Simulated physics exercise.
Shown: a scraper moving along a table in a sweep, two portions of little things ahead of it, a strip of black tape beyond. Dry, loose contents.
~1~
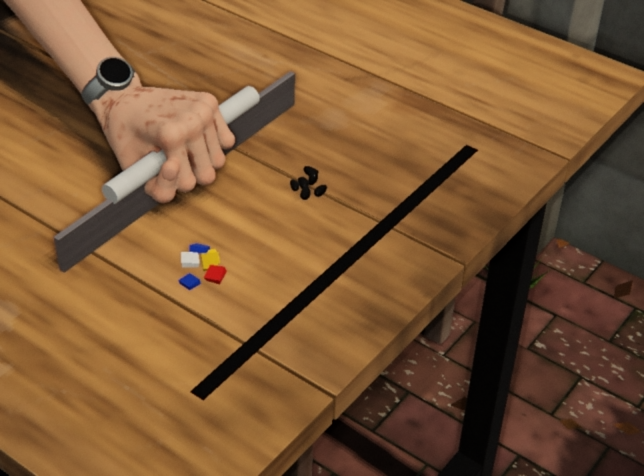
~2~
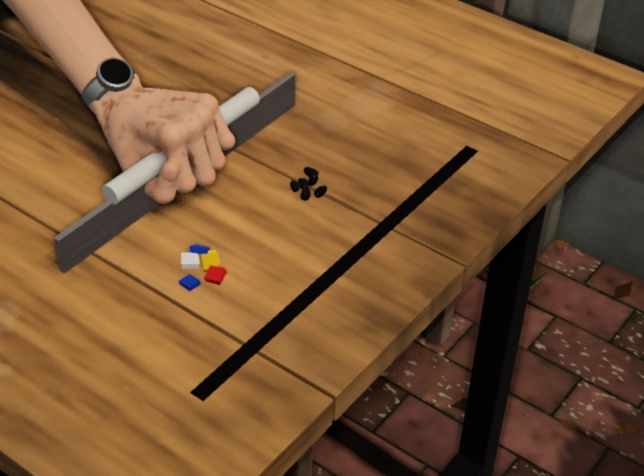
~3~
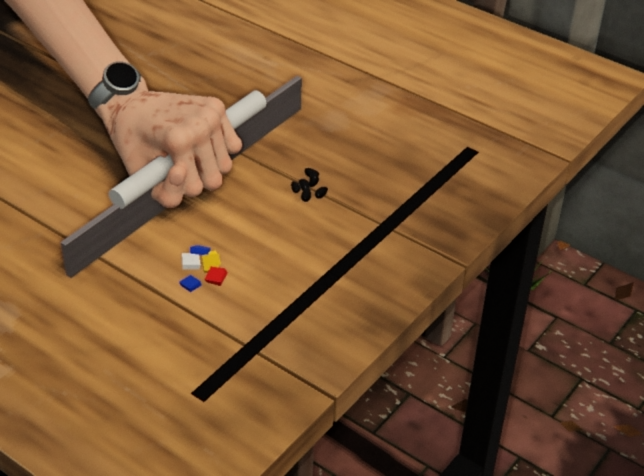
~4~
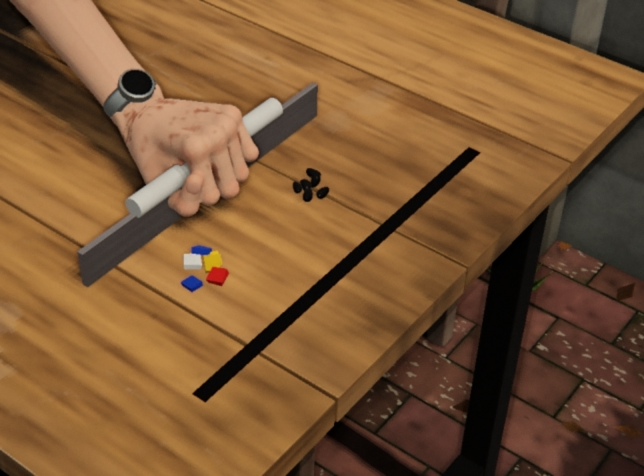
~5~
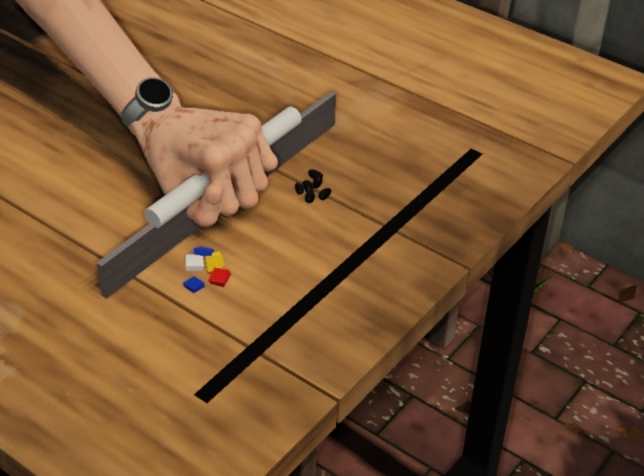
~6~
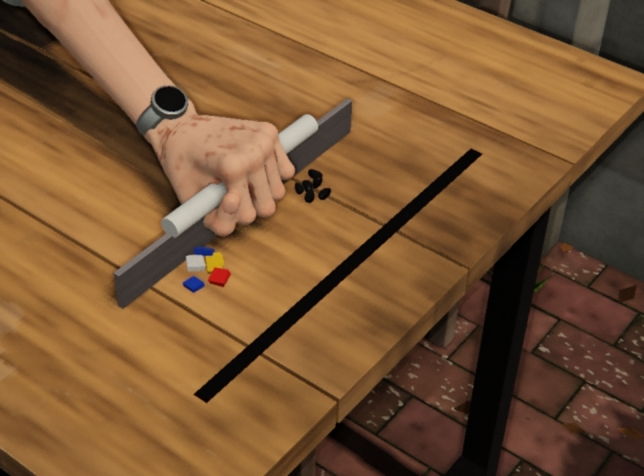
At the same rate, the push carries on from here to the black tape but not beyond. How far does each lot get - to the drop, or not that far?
The nearer lot gets not that far. The farther lot gets not that far.
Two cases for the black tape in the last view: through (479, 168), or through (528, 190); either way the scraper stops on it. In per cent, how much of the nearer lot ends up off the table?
First try 0 in a hundred, second try 100 in a hundred.
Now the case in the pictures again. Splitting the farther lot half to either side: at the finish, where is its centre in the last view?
Its centre settles around (405, 234).
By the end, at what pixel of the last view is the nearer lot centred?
Around (314, 325).
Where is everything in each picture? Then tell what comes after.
The first picture shows scraper (77, 241), at rest; black tape (461, 158), about a palm's width from the edge; edge at (425, 307); nearer lot (211, 262), a few mosaic tiles; farther lot (304, 183), a few black beans.
The second picture shows scraper (77, 241), at rest; farther lot (304, 184).
The third picture shows scraper (84, 246); nearer lot (211, 263).
The fourth picture shows scraper (100, 255); farther lot (306, 185).
The fifth picture shows scraper (119, 266); nearer lot (215, 265).
The sixth picture shows scraper (136, 276); black tape (465, 161); edge at (429, 310); nearer lot (215, 264); farther lot (308, 186).
Then, 0.39 s later than the last frame, scraper still moving, near (303, 209); nearer lot all on the table, its front near (272, 294); farther lot all on the table, its front near (360, 209).
Then, 0.79 s later than the last frame, scraper stopped at the black tape; nearer lot all on the table, its front near (313, 341); farther lot all on the table, its front near (414, 236).
When it is over, scraper stopped at the black tape; nearer lot all on the table, its front near (313, 341); farther lot all on the table, its front near (414, 236).
